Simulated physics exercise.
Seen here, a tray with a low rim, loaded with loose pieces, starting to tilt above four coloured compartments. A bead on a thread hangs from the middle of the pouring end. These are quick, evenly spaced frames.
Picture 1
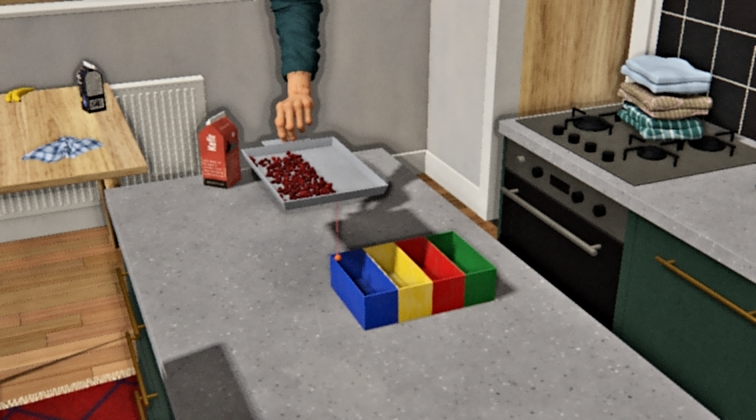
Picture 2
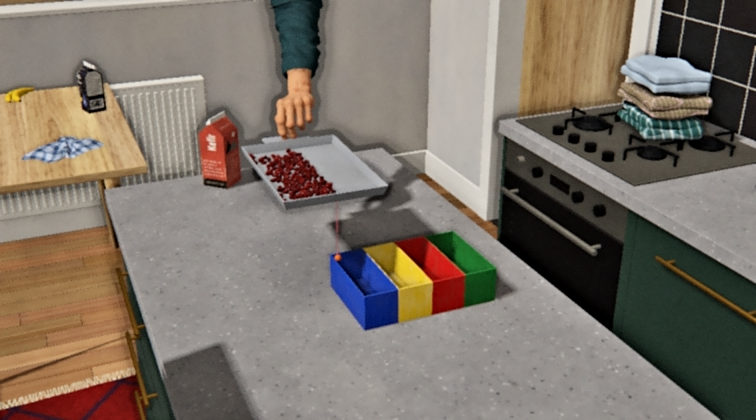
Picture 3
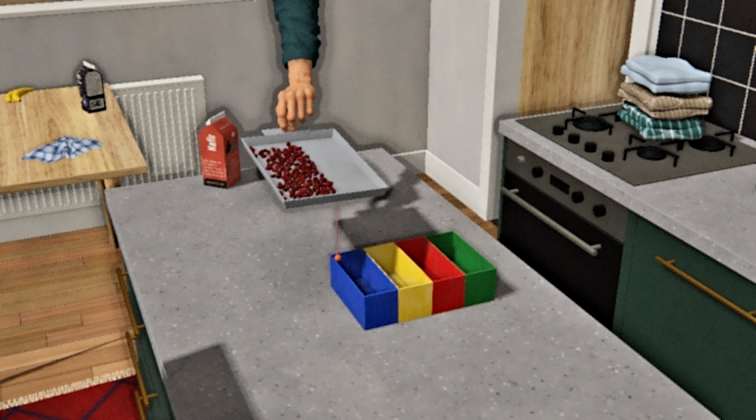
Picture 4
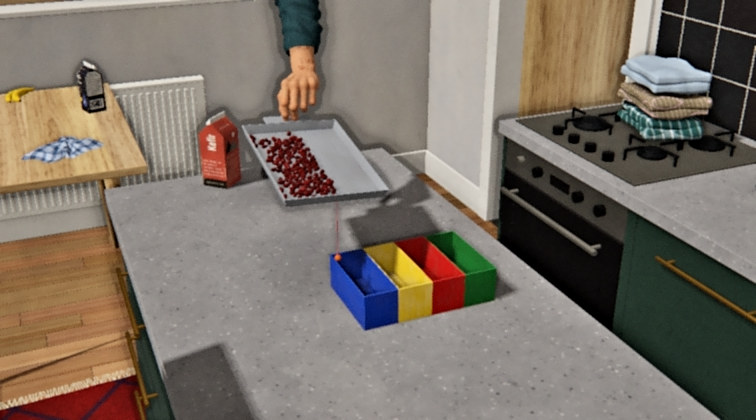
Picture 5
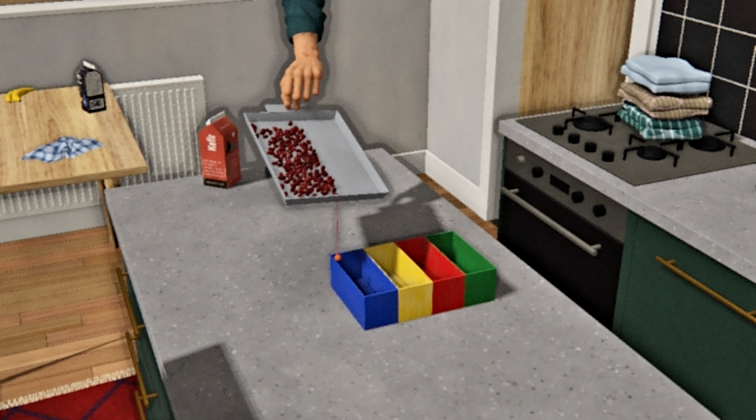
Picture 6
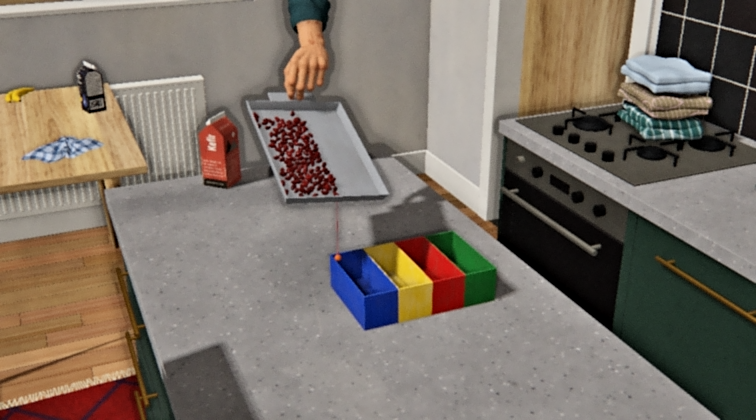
A hand held a shallow grey tray of red kidney beans above a counter, near blue, yellow, red and green compartments, then gradually raised its back end, tilting it toward them.
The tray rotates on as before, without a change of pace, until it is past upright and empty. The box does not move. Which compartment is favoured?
It favours the yellow compartment.
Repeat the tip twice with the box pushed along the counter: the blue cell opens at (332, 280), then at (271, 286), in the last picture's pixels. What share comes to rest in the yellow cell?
The first gives 30 %, the second 0 %.
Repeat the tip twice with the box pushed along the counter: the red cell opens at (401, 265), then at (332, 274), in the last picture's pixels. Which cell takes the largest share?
One: The red one. Two: Green.
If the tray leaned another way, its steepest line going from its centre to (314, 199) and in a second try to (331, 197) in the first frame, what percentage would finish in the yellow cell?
Roughly 0 per cent, and 10 per cent.
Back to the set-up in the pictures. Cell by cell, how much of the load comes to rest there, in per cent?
About: Blue cell 30, yellow cell 60, red cell 0, green cell 0 per cent.
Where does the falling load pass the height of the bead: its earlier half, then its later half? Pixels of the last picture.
Around (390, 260) and then (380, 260).
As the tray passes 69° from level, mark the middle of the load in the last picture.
Near (358, 187).
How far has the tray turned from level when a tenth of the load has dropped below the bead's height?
At about 75°.
Soon, tray tipped steeply; most on the tray; a stray few in the yellow cell; a small part falling or outside the box.
A while on, tray tipped past a quarter turn; a stray few on the tray; about half in the yellow cell; about a quarter in the blue cell; a stray few in the red cell; about a quarter falling or outside the box.
Towards the end, tray tipped past a quarter turn; about two thirds in the yellow cell; about a third in the blue cell; a stray few in the red cell; a small part falling or outside the box.
Finally, tray tipped past a quarter turn; about two thirds in the yellow cell; about a third in the blue cell; a stray few in the red cell; none in the green cell; a small part outside the box.
